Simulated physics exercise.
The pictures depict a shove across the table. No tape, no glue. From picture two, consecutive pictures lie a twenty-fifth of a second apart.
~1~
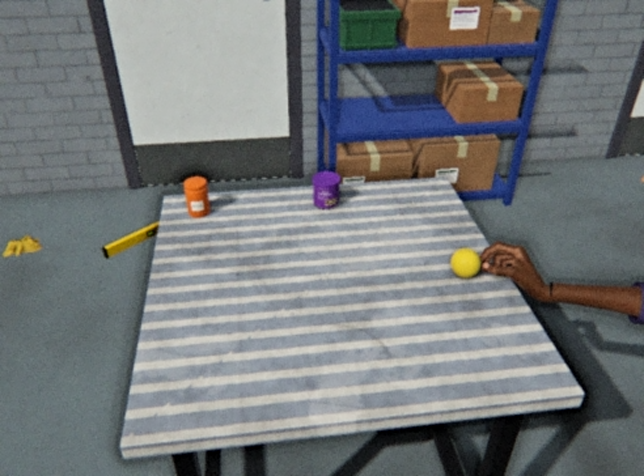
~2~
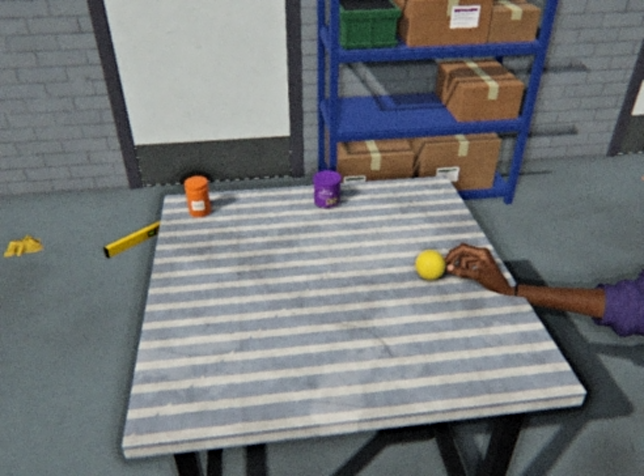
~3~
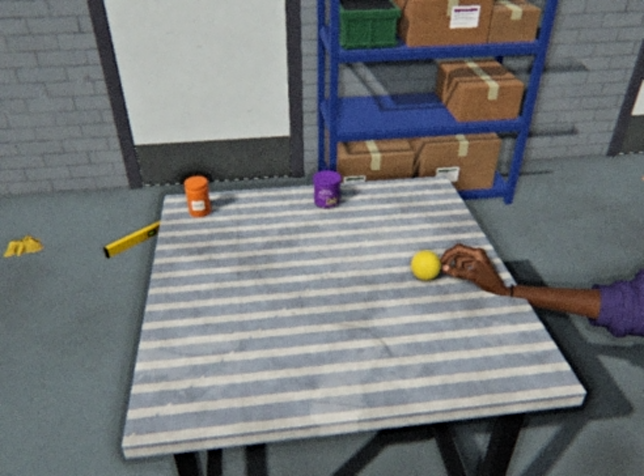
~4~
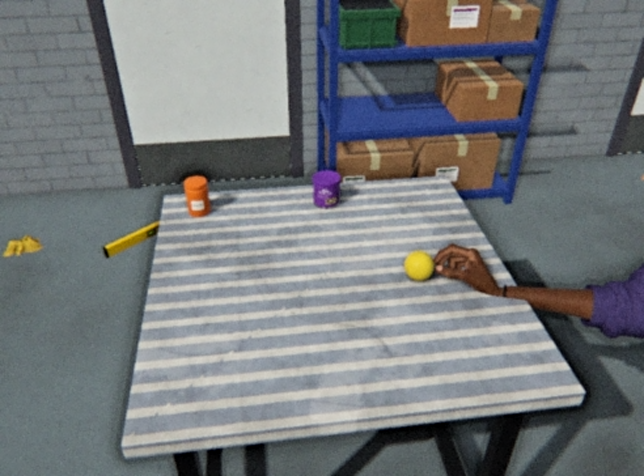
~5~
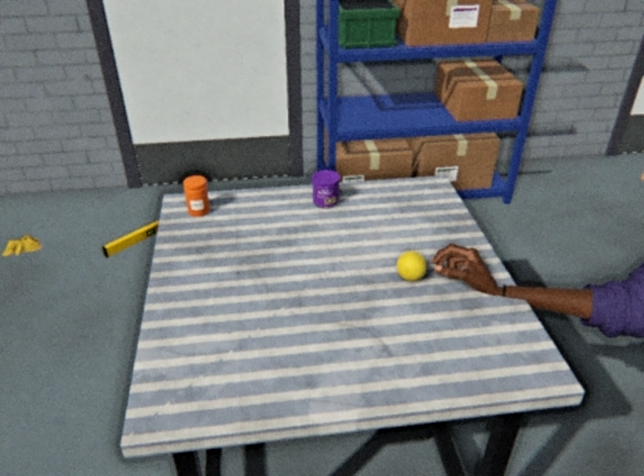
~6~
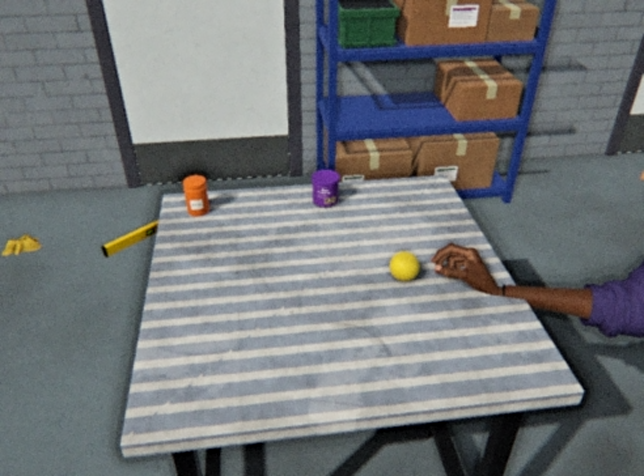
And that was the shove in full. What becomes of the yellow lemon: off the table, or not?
It does not part from the table.
Then, 0.10 s on from there, yellow lemon shifted about its own width near (390, 267).
Then, 0.30 s on from there, yellow lemon shifted well along near (366, 270).
Then, 0.60 s on from there, yellow lemon shifted well along near (349, 271).
In the end, moved from the start, yellow lemon. At the end, from the last picture's camera, yellow lemon near (347, 272).
